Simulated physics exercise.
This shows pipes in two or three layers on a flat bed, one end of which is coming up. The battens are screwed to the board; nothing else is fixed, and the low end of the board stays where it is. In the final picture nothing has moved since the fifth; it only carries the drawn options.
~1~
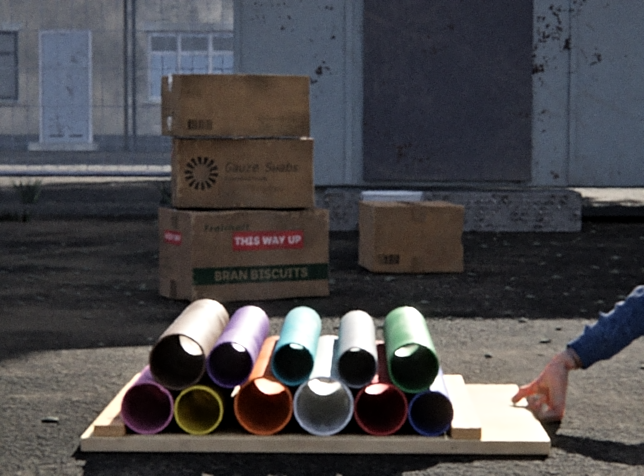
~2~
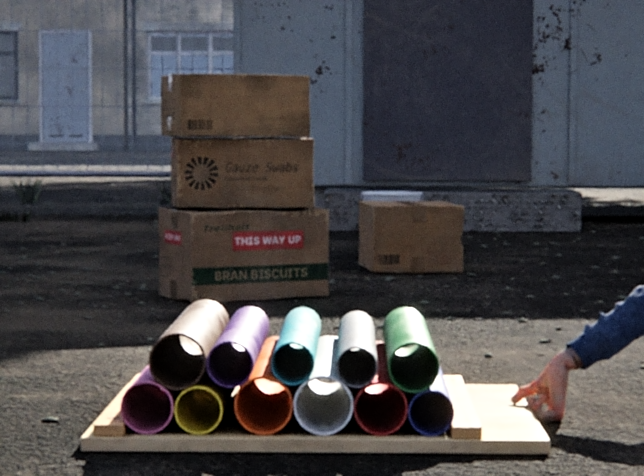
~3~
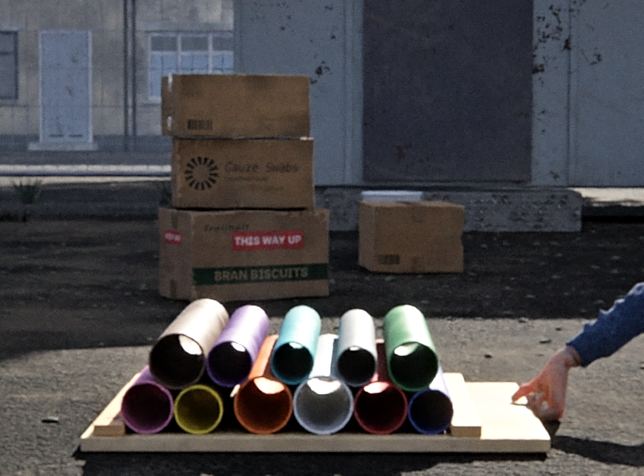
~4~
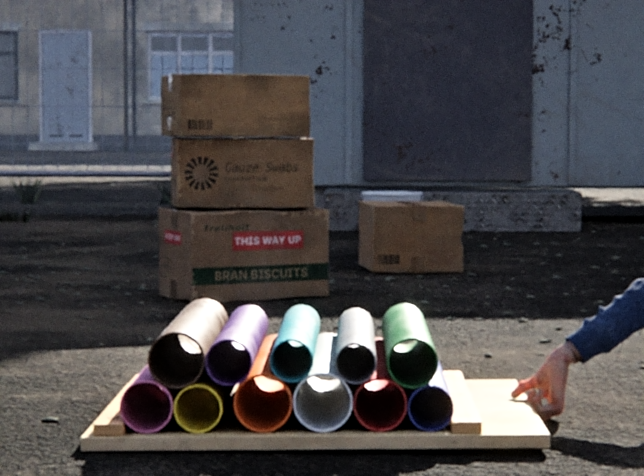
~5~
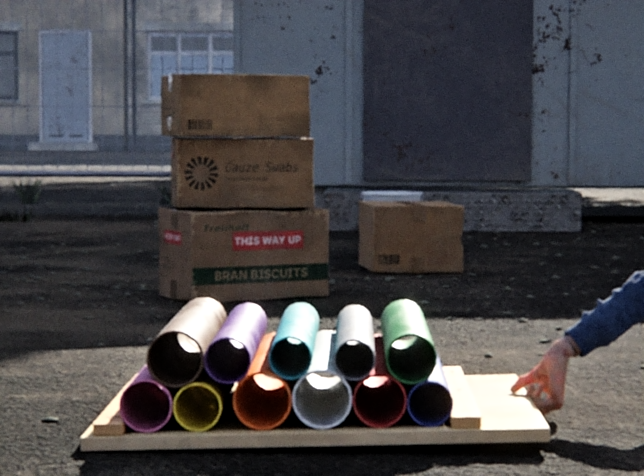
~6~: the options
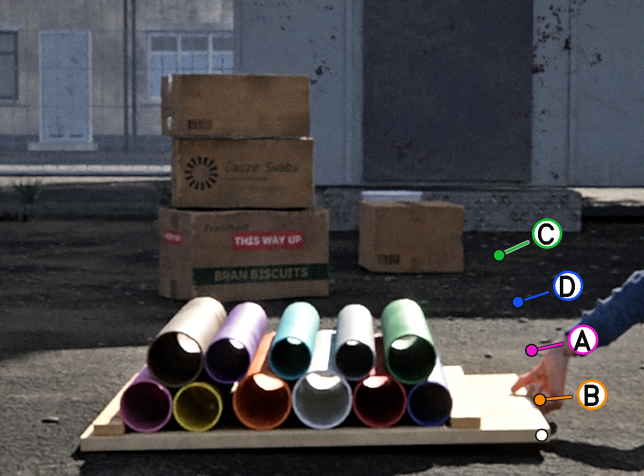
Hand at right slightly raising one end of a wooden board holding two layers of coloured pipes, which barely shift.
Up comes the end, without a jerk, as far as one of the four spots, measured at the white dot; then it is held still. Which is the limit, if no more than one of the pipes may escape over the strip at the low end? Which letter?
The answer is mark D.
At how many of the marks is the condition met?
Three of them.
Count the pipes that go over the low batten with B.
The count is none.
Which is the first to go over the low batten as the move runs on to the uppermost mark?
First is the brown one.
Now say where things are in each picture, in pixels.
In the first picture, yellow pipe (198, 410); orange pipe (264, 406); white pipe (324, 405).
In the second picture, white pipe (324, 405); red pipe (381, 409).
In the third picture, board (319, 409); red pipe (381, 407); blue pipe (431, 411); purple pipe (230, 363).
In the fourth picture, board (319, 407); pink pipe (147, 407); yellow pipe (198, 409).
In the fifth picture, board (318, 404); pink pipe (146, 406); yellow pipe (197, 407).
On the marked copy, A at (532, 350); B at (540, 400); C at (499, 255); D at (518, 302); the white dot at (542, 435).
Following D. Soon after the start, board at 14°.
Later, board at 18°.
In the end, board at 18°, one over the low batten (brown).
As for the rest, A one over the low batten (brown); B none over the low batten; C ten over the low batten.
